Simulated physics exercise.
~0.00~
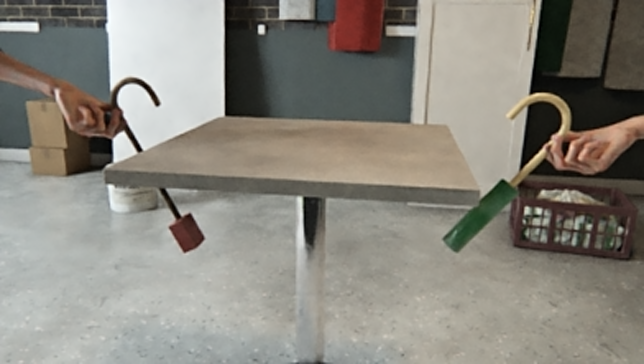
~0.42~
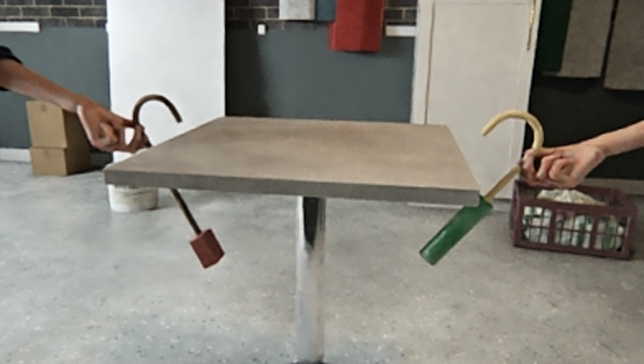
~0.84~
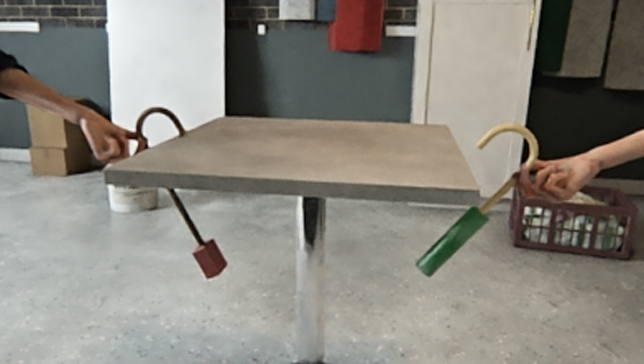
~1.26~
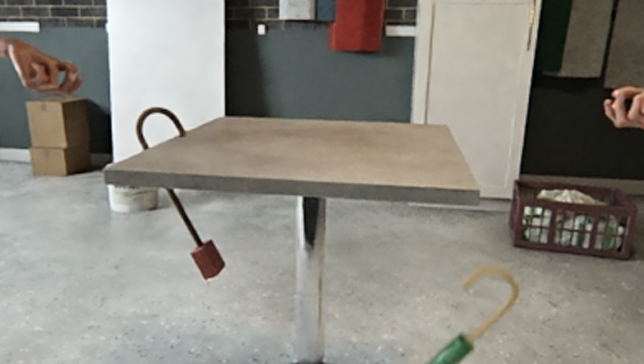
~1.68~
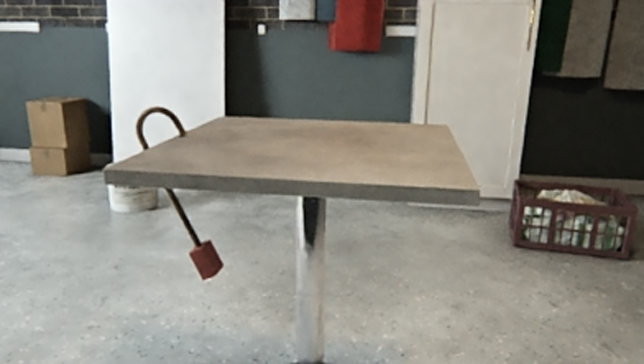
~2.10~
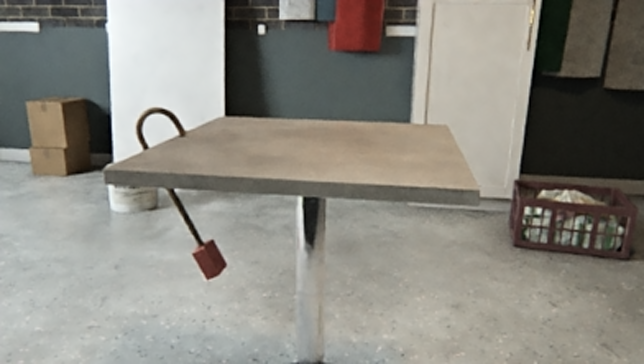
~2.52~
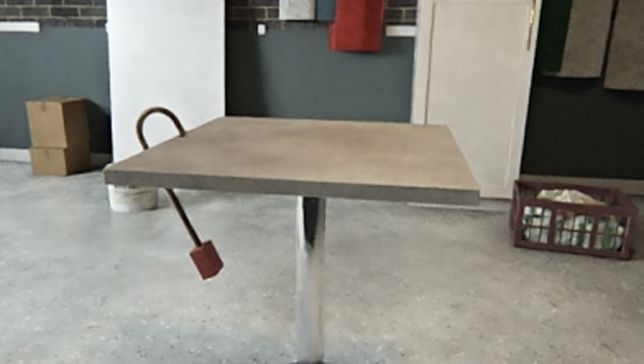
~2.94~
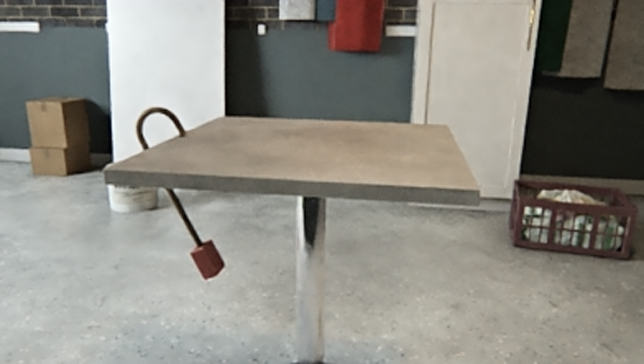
The footage shows two hands hooking curved-handled objects, one with a red block end and one with a green end, over opposite edges of a small table. Once released, the green one on the right drops out of view, while the red one stays hanging on the left.
